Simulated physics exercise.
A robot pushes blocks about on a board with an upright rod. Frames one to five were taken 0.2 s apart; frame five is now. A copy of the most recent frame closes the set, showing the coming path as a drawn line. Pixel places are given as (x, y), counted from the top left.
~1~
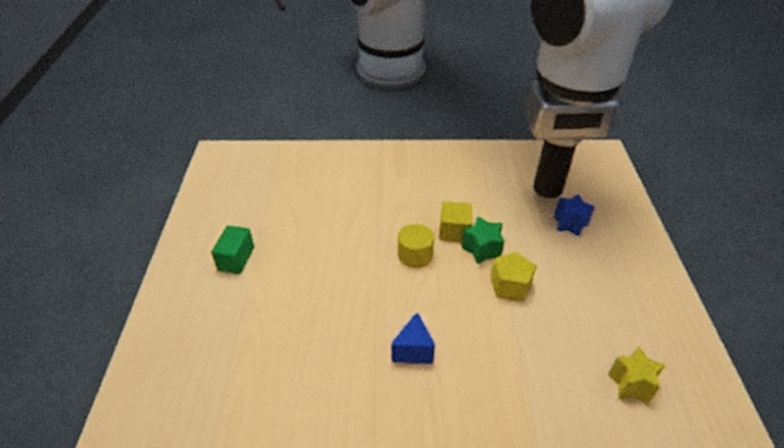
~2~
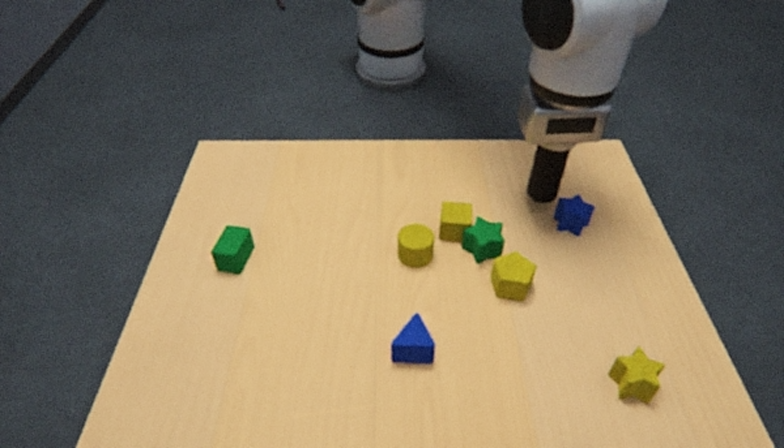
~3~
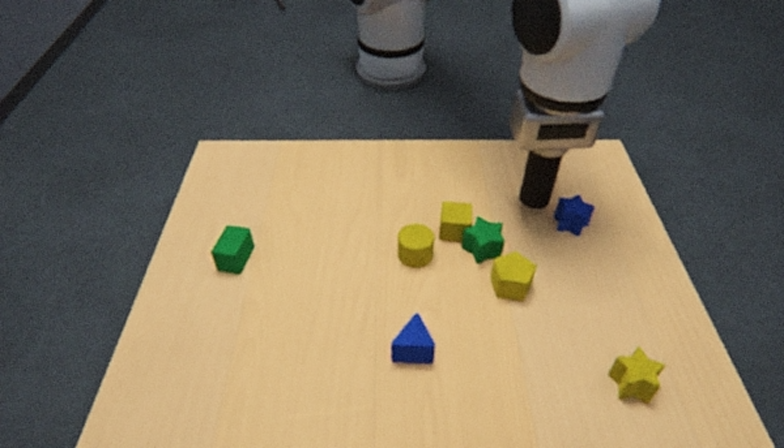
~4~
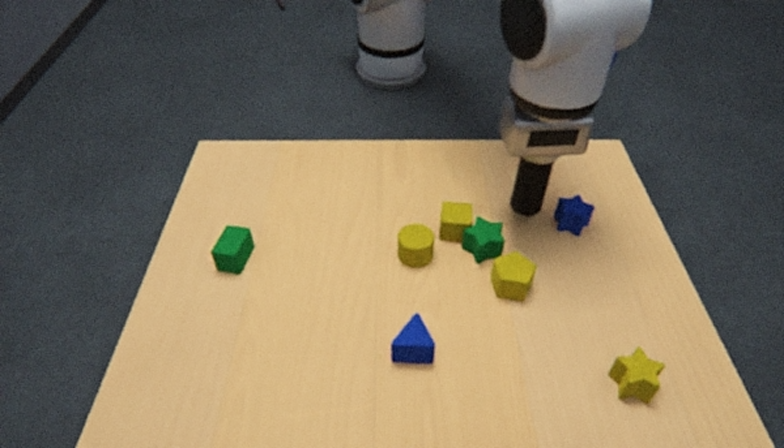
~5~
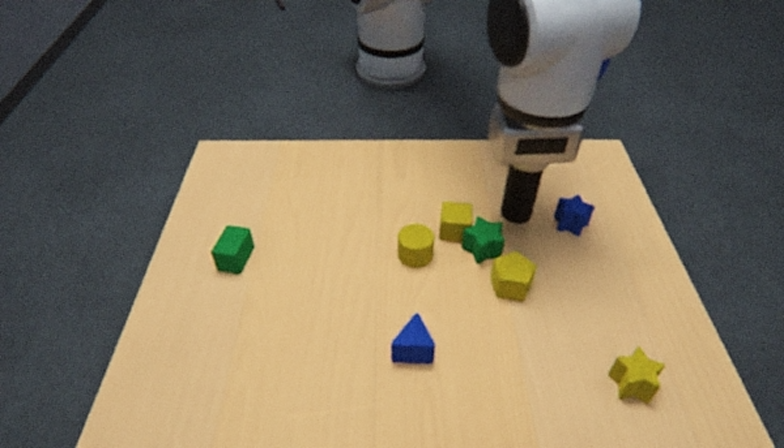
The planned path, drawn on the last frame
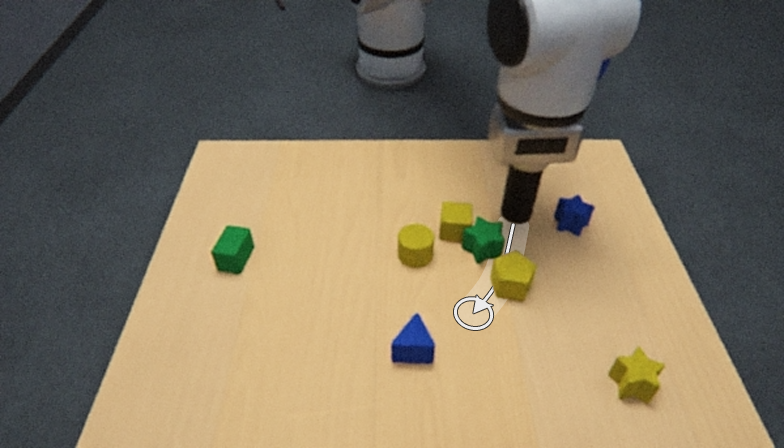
A robot arm moves its black rod slightly left and nearer above the still blocks.
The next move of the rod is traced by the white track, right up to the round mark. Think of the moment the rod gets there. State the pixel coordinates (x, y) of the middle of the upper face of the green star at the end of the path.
At pixel (471, 249).
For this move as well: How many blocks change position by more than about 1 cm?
Blocks that move over 1 cm: Two.
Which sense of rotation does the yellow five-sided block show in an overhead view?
That block twists counter-clockwise.
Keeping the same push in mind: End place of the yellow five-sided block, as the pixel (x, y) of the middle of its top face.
At roughly (511, 316).
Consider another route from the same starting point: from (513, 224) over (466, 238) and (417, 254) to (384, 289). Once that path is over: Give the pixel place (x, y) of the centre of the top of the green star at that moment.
Top centre: (469, 245).
Drawn move, from (513, 224) through (503, 268) to (473, 313).
On the path given first. One third of the way, rod at (510, 242); green star at (475, 239), turned 40° clockwise.
Two thirds of the way, rod at (498, 273); green star at (471, 249), turned 105° clockwise; yellow five-sided block at (514, 298), turned 20° anticlockwise.
At the end, rod at (475, 302); yellow square block still; green star at (471, 249), turned 110° clockwise; yellow five-sided block at (511, 316), turned 85° anticlockwise.
